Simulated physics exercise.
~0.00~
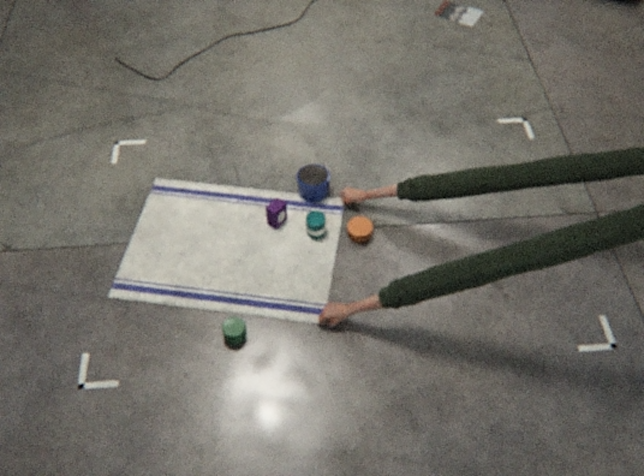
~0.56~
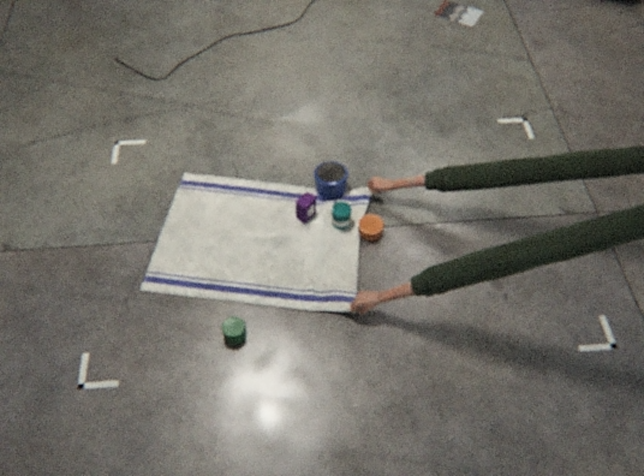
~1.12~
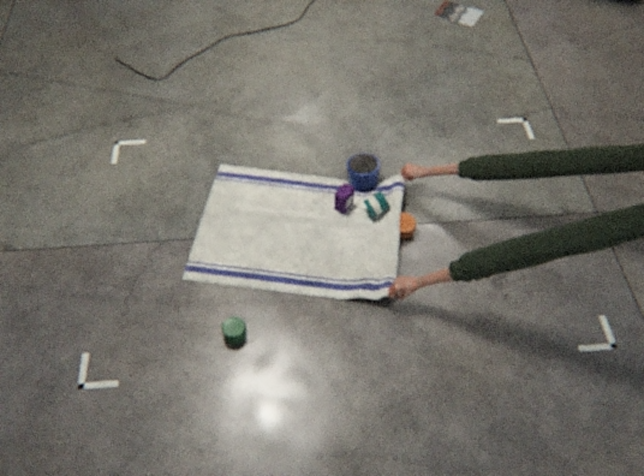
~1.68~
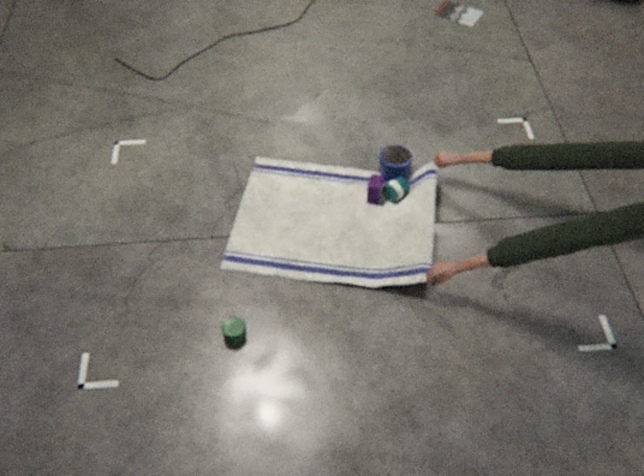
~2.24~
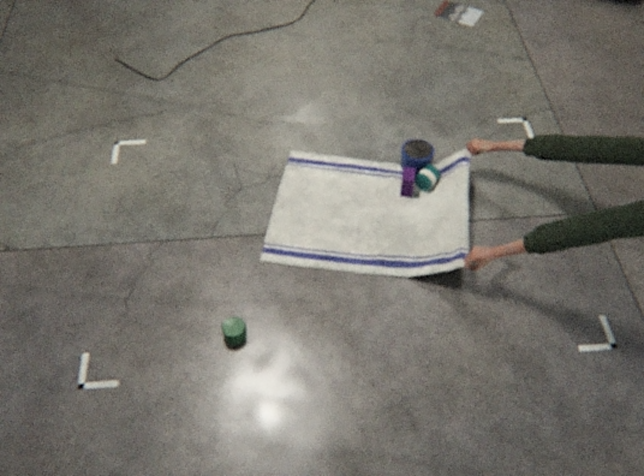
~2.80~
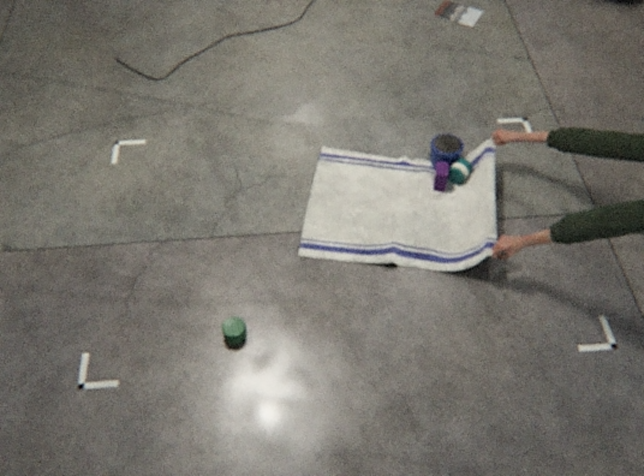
On a concrete floor with taped corner marks, two hands drag a striped white mat rightward, carrying a blue pot, purple carton and teal pot, which tips over. An orange tub beside it disappears from view, while a green tub stays put as the mat ends farther right.
